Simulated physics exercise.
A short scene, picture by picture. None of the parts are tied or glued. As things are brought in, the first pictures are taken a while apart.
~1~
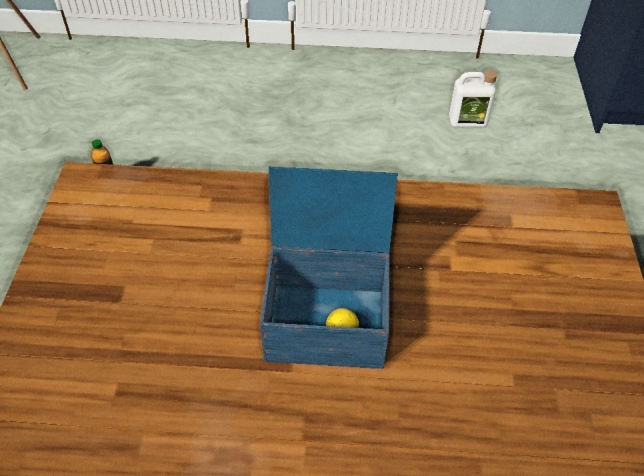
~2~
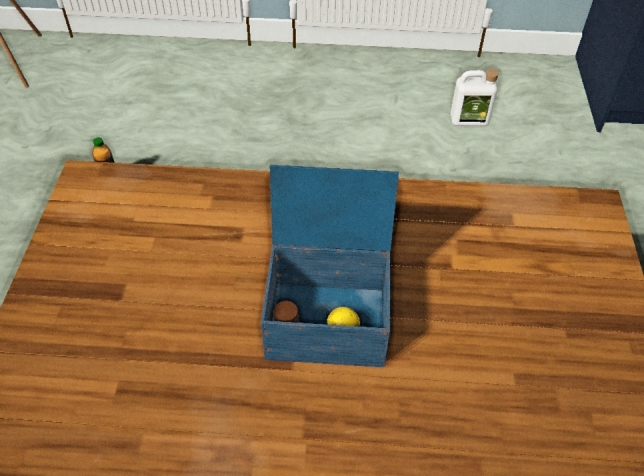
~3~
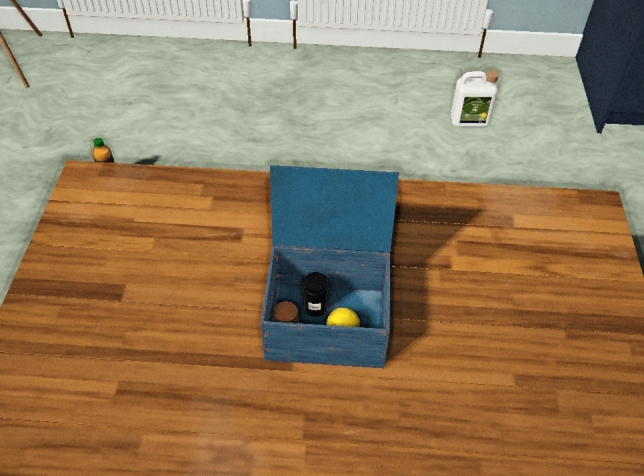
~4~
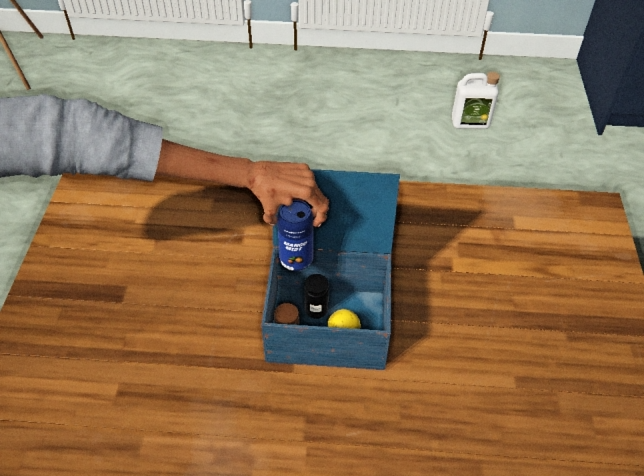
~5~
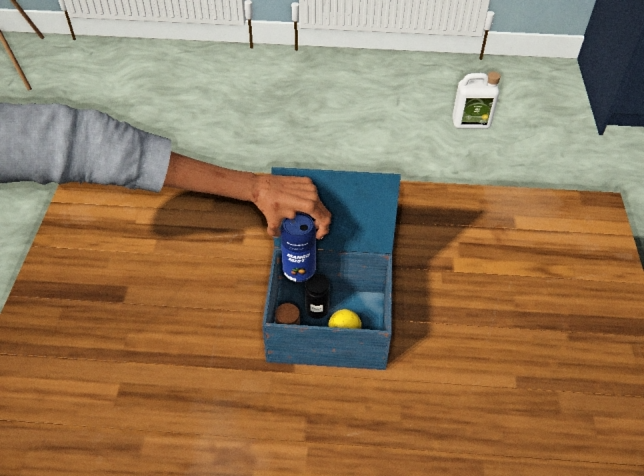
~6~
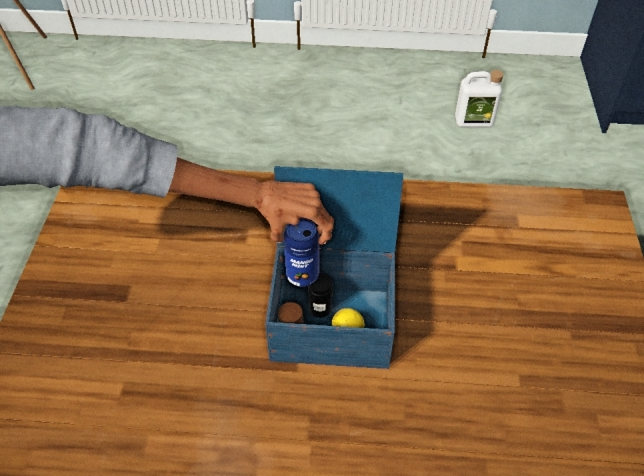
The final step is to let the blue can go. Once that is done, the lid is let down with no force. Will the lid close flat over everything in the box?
My guess is the lid ends up unseated.
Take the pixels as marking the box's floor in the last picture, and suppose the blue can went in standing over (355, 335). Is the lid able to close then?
Note: It fails to lower.
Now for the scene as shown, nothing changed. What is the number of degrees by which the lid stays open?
Roughly 20°.
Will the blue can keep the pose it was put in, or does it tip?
Once everything settles, the blue can ends up at a slant.
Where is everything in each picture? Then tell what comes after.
In the first frame, the last thing is not in view yet.
In the second frame, the last thing is not in view yet.
In the third frame, the last thing is not in view yet.
The fourth frame shows coming down; blue can (296, 237).
The fifth frame shows coming down; blue can (299, 249); black shaker (317, 296).
The sixth frame shows put in, still held; blue can (302, 254).
Then, 1.10 s after the last picture, lid starting down; blue can tipped 48° from how it was near (289, 255).
Then, 1.70 s after the last picture, lid 59° above the rim; blue can tipped 55° from how it was near (286, 264); black shaker tipped 3° from how it was.
Then, 2.00 s after the last picture, lid 27° above the rim; blue can tipped 61° from how it was near (293, 291); black shaker tipped 3° from how it was.
Then, 3.10 s after the last picture, lid 21° above the rim; blue can tipped 68° from how it was near (295, 294); black shaker slid a little.
At rest, lid 21° above the rim; tipped over in the box, blue can; the other 3 in place. Seen from the same camera at the end, blue can near (294, 294).
